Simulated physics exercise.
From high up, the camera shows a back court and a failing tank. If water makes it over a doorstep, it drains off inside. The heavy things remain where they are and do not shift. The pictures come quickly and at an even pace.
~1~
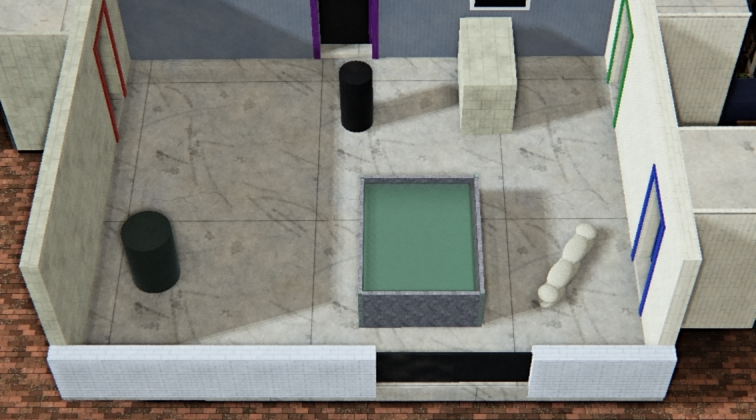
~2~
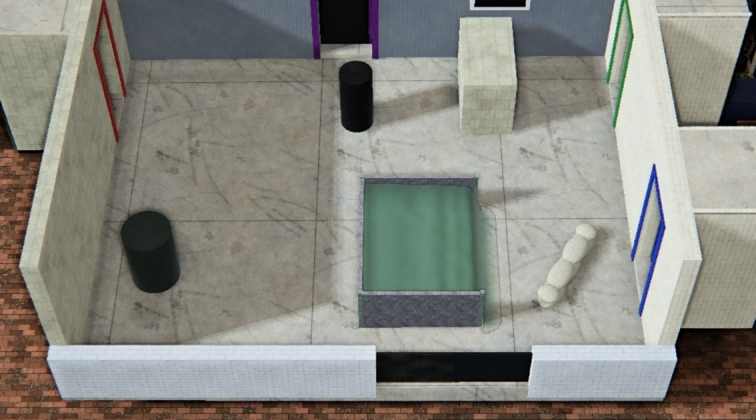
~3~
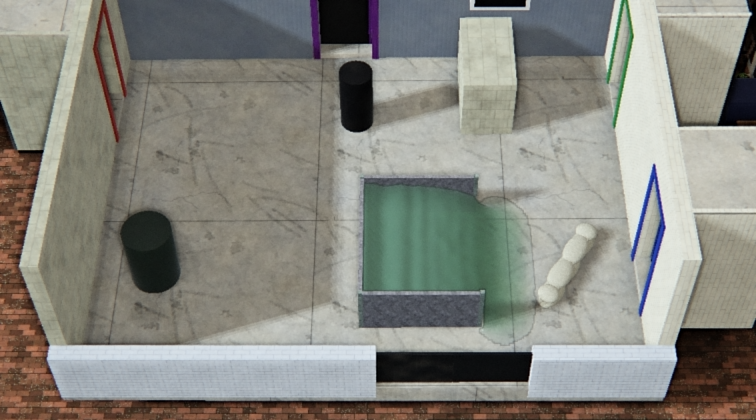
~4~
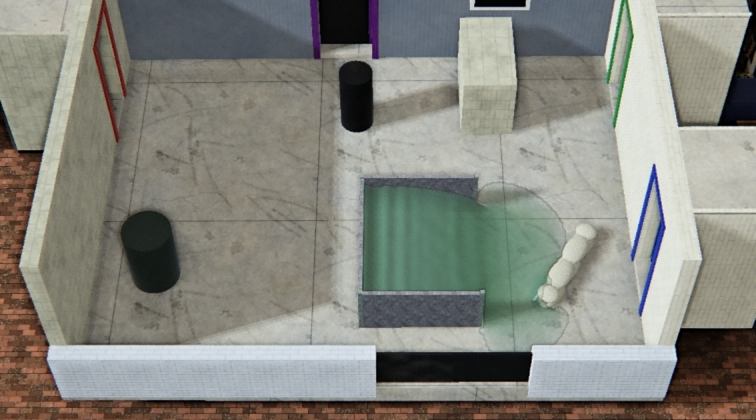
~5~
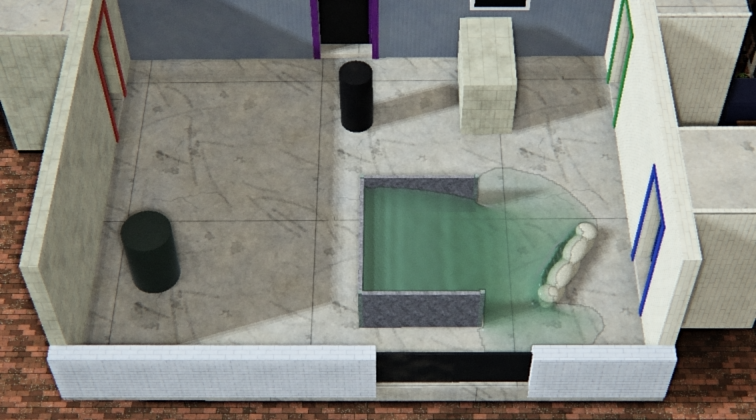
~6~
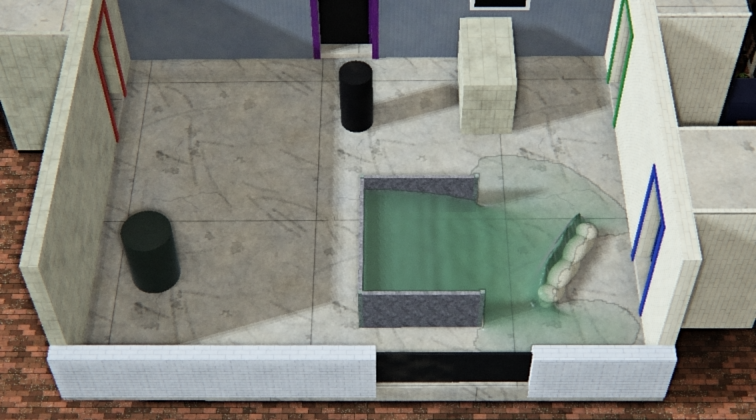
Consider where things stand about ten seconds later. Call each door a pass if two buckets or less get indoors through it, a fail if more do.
Purple door: Pass, green door: Fail, blue door: Fail, red door: Pass.
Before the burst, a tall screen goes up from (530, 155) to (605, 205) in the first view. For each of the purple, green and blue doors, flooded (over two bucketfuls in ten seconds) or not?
Purple undershoots; green undershoots; blue overshoots.
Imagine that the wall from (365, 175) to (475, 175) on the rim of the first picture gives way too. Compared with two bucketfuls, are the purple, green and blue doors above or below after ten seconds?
Lab note - purple door: Above the mark; green door: Above the mark; blue door: Short of the mark.
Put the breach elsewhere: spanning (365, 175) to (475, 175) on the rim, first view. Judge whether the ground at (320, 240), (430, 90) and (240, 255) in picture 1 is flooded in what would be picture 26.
Sequence: Spared / wetted / spared.
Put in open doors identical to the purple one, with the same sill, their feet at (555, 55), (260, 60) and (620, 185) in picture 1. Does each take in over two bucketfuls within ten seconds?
First door gets past it, second door doesn't reach it, third door gets past it.
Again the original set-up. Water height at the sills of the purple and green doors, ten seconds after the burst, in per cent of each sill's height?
About 10 %, then 80 %.
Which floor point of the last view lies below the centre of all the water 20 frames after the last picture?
Close to pixel (527, 215).
A moment on, water covers 20 % of the floor; the purple door not reached, the green door not reached, the blue door wet at the sill, nothing in, the red door not reached.
Next, water covers 30 % of the floor; the purple door not reached, the green door under two buckets in, the blue door over two buckets in, the red door not reached.
Then, water covers 40 % of the floor; the purple door wet at the sill, nothing in, the green door over two buckets in, the blue door over two buckets in, the red door not reached.
Later, water covers 70 % of the floor; the purple door wet at the sill, nothing in, the green door far over two buckets in, the blue door far over two buckets in, the red door wet at the sill, nothing in.
In the end, water covers 85 % of the floor; the purple door wet at the sill, nothing in, the green door far over two buckets in, the blue door far over two buckets in, the red door wet at the sill, nothing in.
